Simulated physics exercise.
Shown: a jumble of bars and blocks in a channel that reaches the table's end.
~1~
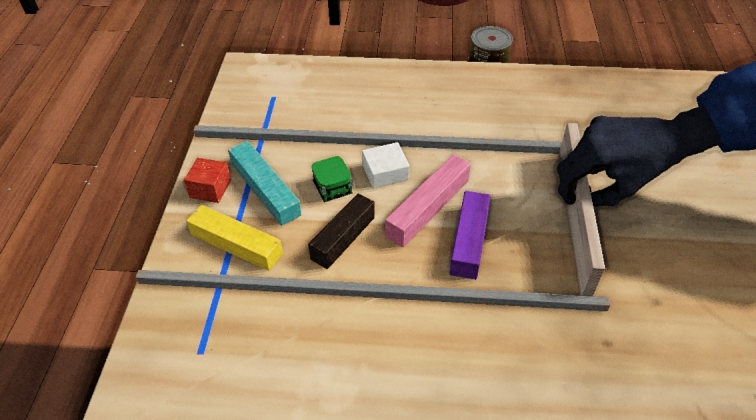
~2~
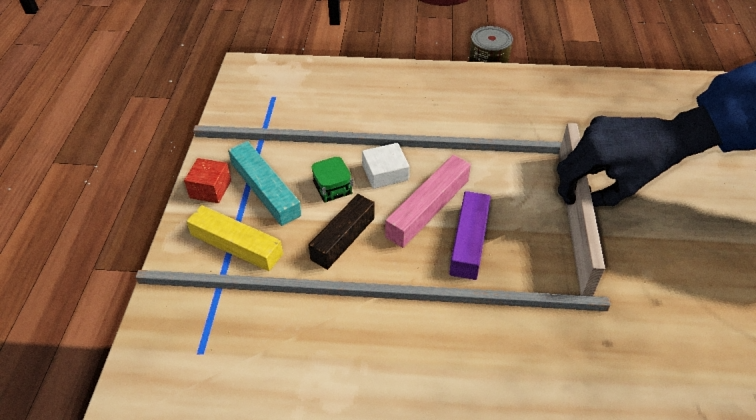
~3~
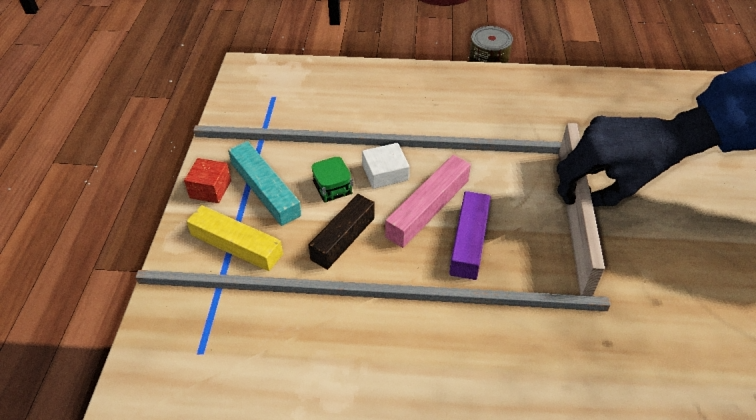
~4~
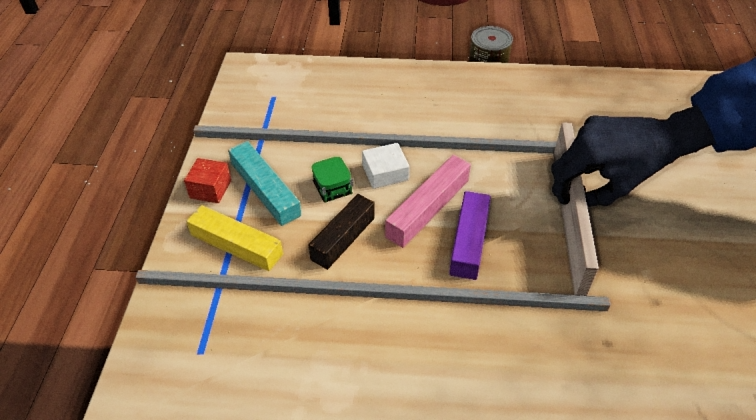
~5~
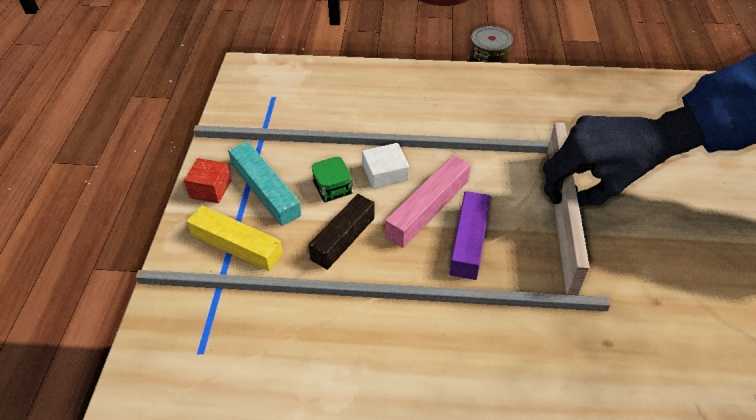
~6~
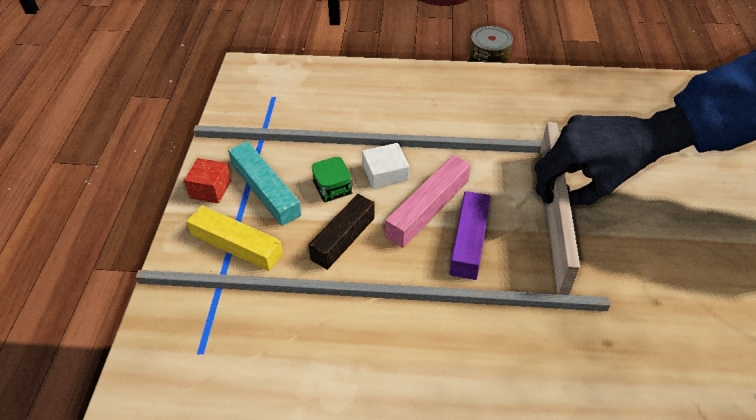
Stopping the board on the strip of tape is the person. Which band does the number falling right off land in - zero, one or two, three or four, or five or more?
It lands in the three or four band.
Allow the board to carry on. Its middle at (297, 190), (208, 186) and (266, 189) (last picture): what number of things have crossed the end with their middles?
0, 6, 2.
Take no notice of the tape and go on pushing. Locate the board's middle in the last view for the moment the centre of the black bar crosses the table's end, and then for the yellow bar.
First it's close to (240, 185), next close to (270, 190).
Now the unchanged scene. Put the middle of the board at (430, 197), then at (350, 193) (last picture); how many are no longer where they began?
The count reaches 4 first and 7 second.
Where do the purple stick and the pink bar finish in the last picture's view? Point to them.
The first near (222, 222), the second near (215, 177).
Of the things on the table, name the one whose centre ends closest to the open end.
Going by centres, it is the black bar.
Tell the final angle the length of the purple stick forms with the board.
Near 0 degrees.
Early on, none off yet; red block at rest near (208, 180); yellow bar at rest near (235, 238); turquoise bar at rest near (264, 182).
Finally, the number that fall off is three or four; lost, turquoise bar, yellow bar and red block.
